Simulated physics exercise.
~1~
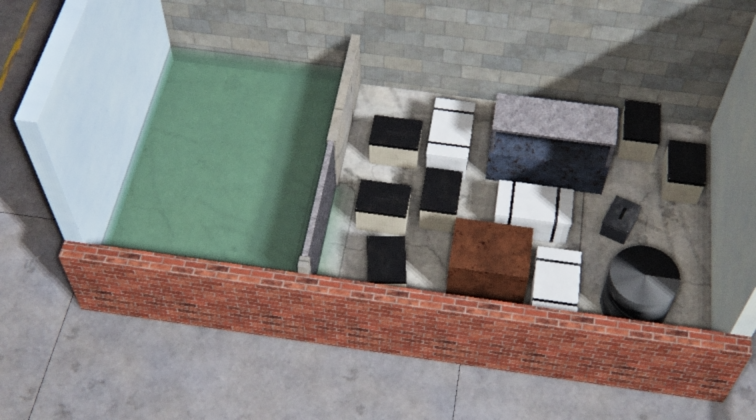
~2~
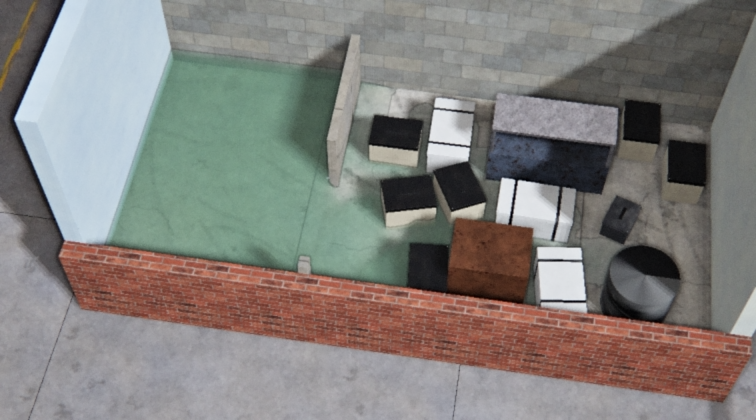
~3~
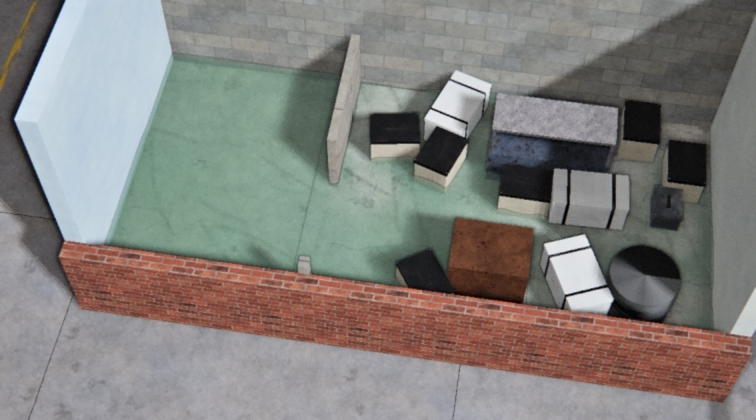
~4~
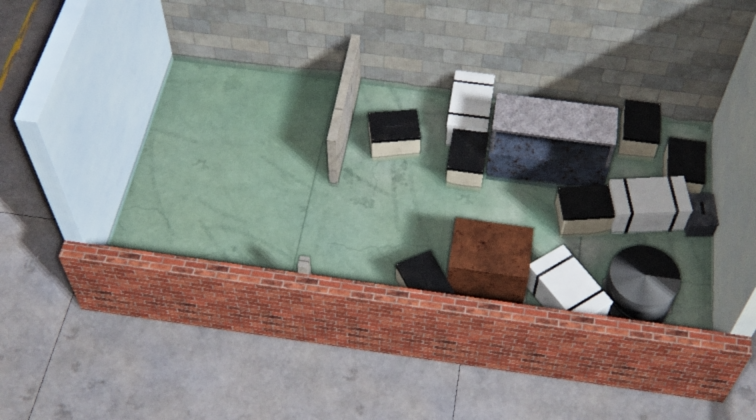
Divided basement flooding as green water bursts through the partition, spreading among trunks and chests and pushing several toward the right wall.
